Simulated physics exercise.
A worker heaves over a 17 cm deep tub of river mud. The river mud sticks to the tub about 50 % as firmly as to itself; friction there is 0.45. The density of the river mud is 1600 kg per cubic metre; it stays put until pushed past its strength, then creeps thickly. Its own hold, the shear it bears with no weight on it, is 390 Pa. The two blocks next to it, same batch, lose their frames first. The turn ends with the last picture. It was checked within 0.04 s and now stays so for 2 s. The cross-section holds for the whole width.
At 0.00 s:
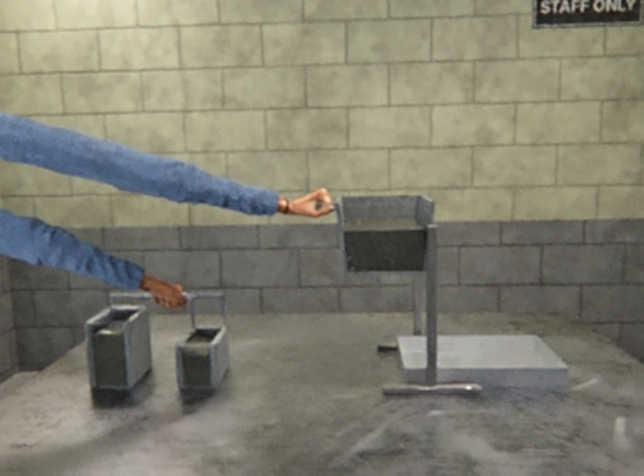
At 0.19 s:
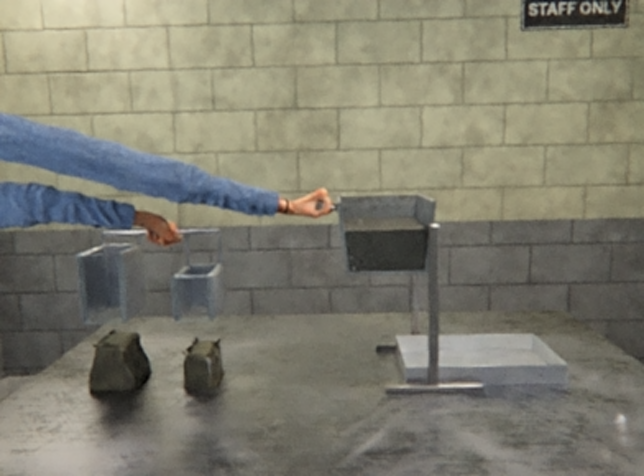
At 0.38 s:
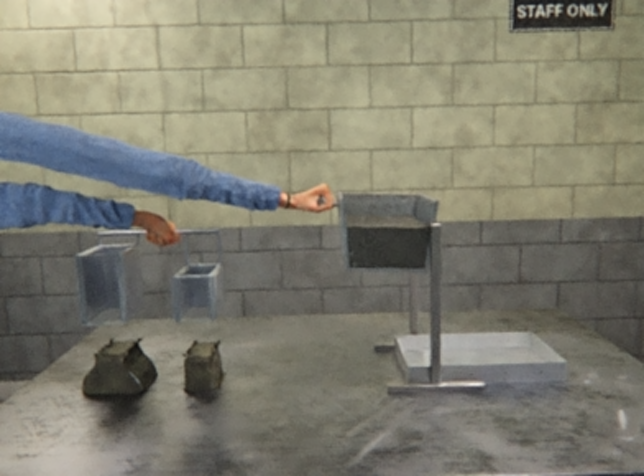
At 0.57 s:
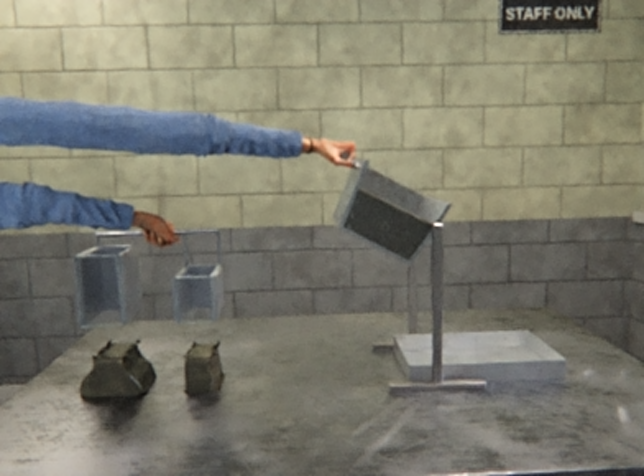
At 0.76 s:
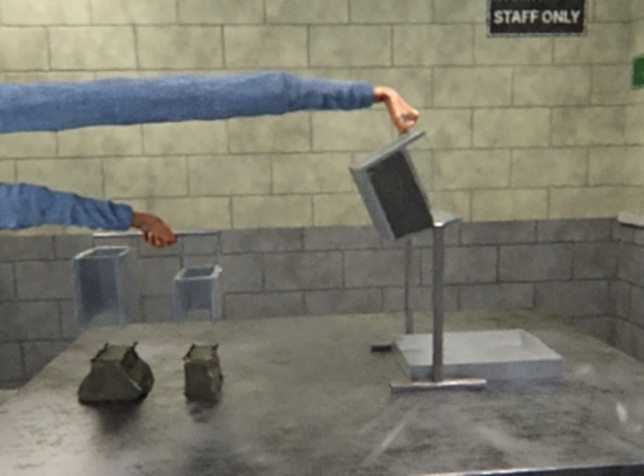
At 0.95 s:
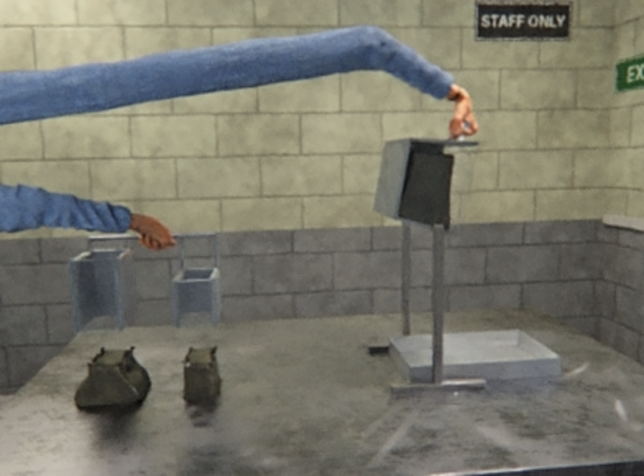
A hand lifts two clear molds off dark mud blocks, then another tips a tub rightward.
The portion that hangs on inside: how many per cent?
The portion that hangs on inside is near 0 %.
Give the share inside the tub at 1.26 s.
Some 25 per cent.
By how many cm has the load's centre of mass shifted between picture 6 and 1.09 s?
Some 9 cm.
After 1.09 s, the tub is at 101 degrees and holds 68 %.
After 1.26 s, the tub is at 101 degrees and holds 26 %.
After 1.43 s, the tub is at 101 degrees and holds 8 %.
After 1.60 s, the tub is at 101 degrees and holds 0 %.
After 2.95 s, at the end, the tub is at 101 degrees and holds 0 %.
